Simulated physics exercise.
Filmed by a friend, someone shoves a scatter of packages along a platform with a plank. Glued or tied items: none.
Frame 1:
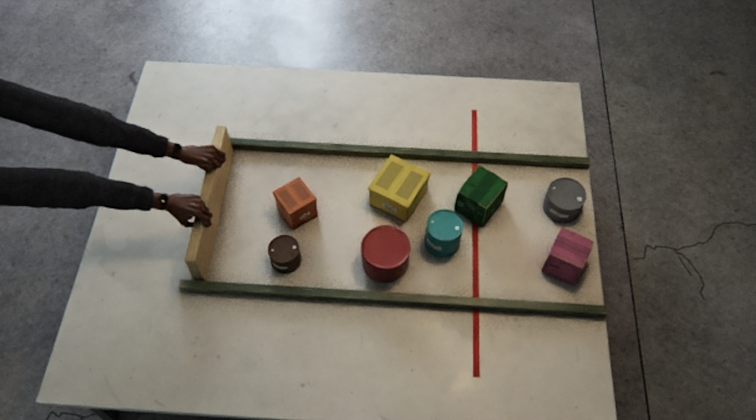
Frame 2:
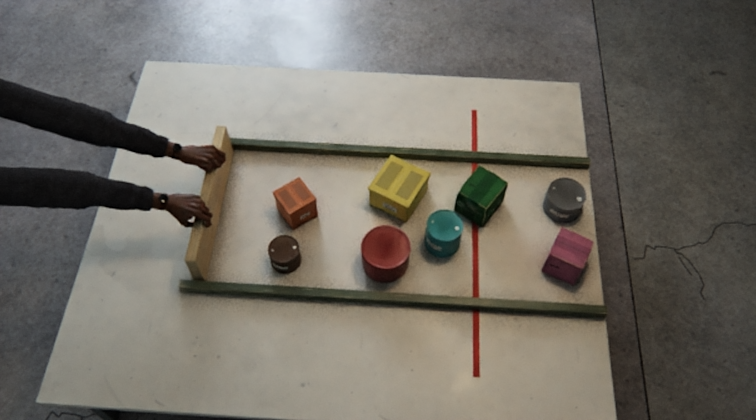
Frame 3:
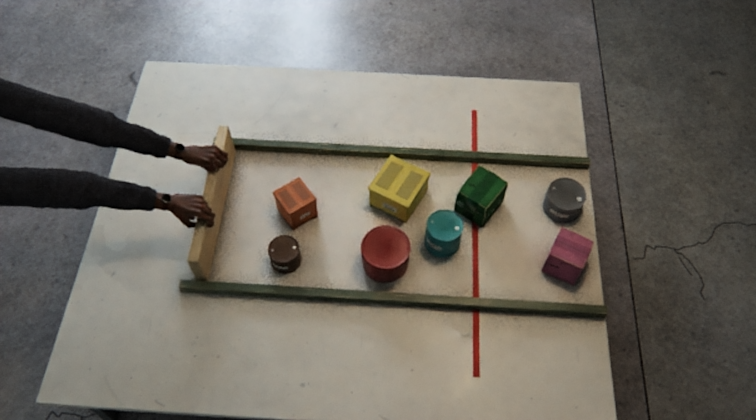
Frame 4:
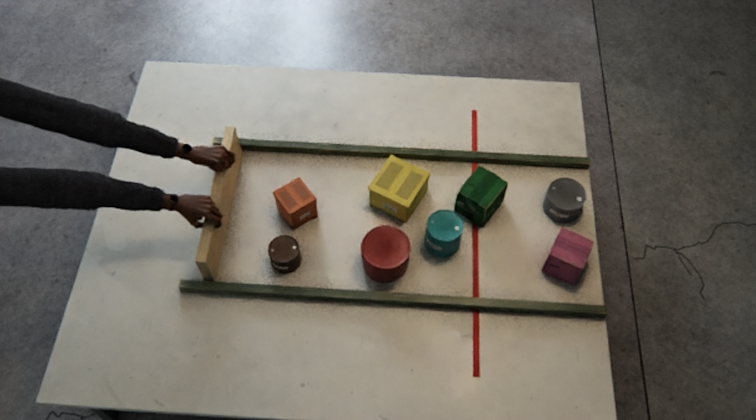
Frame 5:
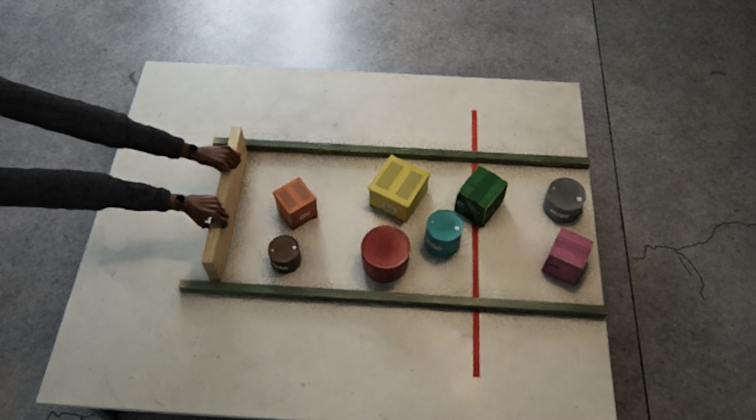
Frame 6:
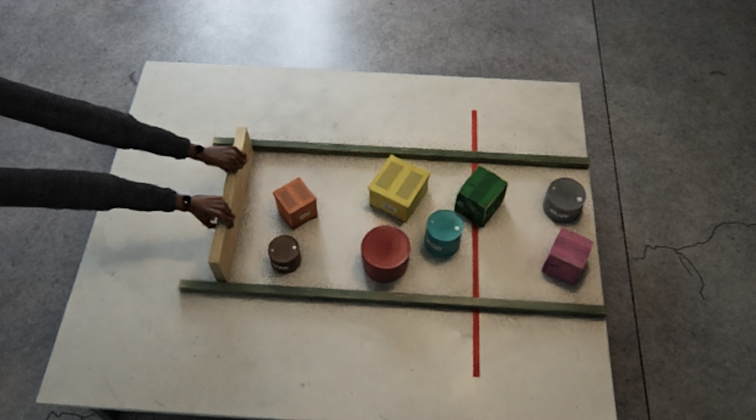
Two hands slid a wooden plank a short way to the right between two green rails, toward a scatter of colorful boxes and round containers, which all stayed still around a red line.
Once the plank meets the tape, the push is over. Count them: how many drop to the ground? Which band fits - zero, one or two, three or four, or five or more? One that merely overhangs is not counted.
The band that fits is zero.
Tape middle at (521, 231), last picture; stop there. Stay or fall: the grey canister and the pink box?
Outcome - grey canister: It does not stay; pink box: It does not stay.
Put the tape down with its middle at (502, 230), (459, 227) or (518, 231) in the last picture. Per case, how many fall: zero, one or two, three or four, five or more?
Well, it comes out as one to two, no fall at all and just one or two, in that order.
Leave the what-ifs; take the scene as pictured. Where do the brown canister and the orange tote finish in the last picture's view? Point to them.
(492, 277) and (493, 226), roughly.
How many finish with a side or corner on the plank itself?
At rest, 3 are in contact.
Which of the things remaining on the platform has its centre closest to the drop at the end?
Grey canister.
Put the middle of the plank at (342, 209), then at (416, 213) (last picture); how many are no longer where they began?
The count is 3 at the first point and 6 at the second.
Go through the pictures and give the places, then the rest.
Grey canister (564, 200); pink box (568, 256); green box (481, 196); plank (211, 201); tape (475, 228), in the first frame.
Pink box (568, 256); red pail (386, 254), in the second frame.
Green box (481, 196); plank (214, 202), in the third frame.
Grey canister (564, 200); brown canister (285, 254), in the fourth frame.
Pink box (568, 256); yellow tote (399, 189), in the fifth frame.
Grey canister (564, 200); pink box (568, 256); green box (481, 196); plank (232, 203); tape (475, 228), in the sixth frame.
Soon after, none off yet; grey canister at rest near (564, 200); pink box at rest near (568, 256); green box at rest near (481, 196).
At rest, the number that fall off is zero.
